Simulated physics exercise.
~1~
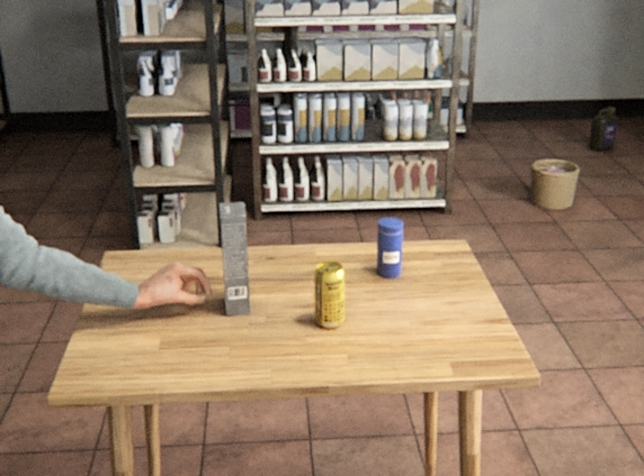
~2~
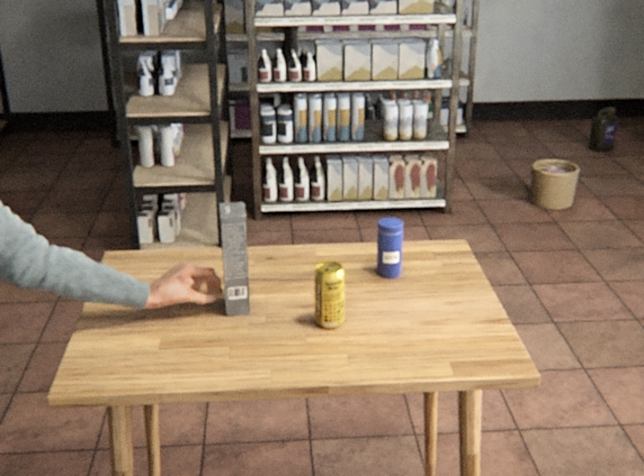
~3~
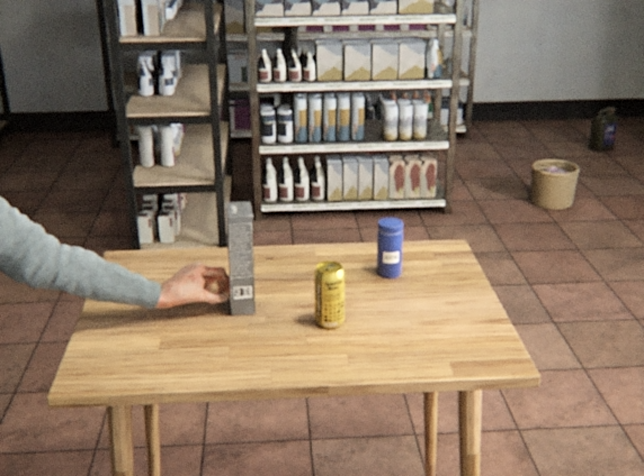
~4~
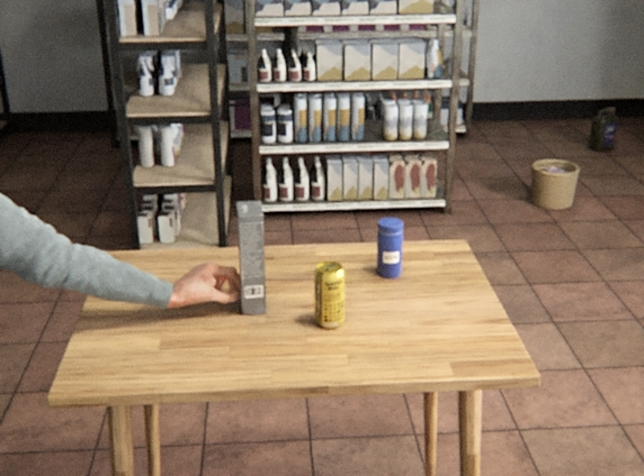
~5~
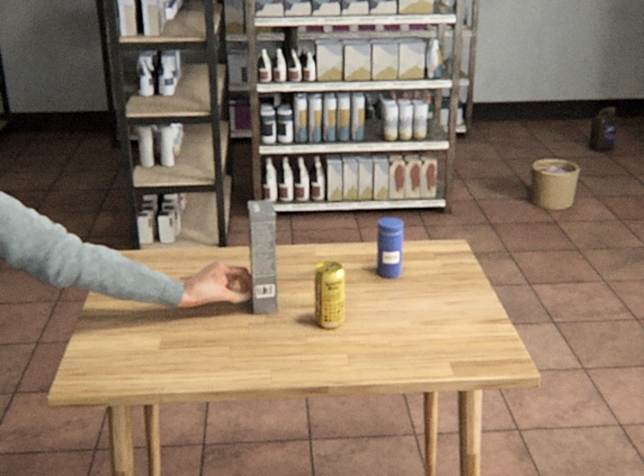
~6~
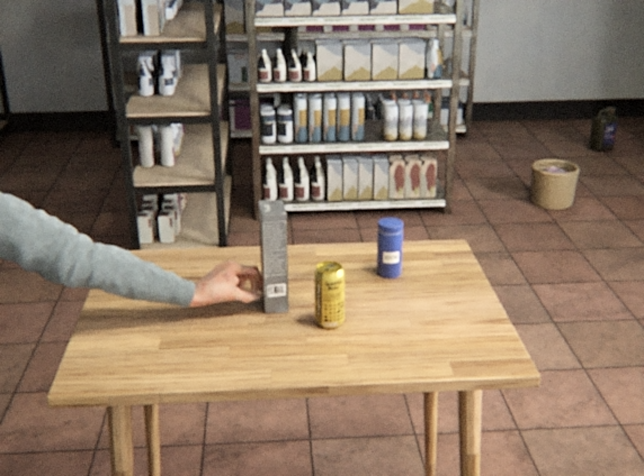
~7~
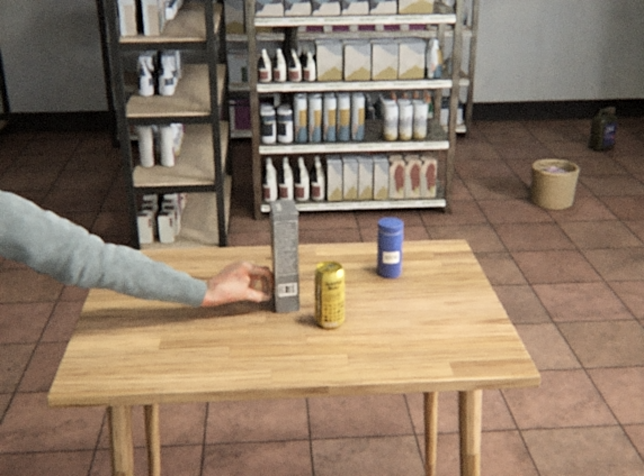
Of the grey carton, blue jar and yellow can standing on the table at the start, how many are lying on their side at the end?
None of them are lying on their side. The grey carton, the blue jar and the yellow can are all still upright at the end.
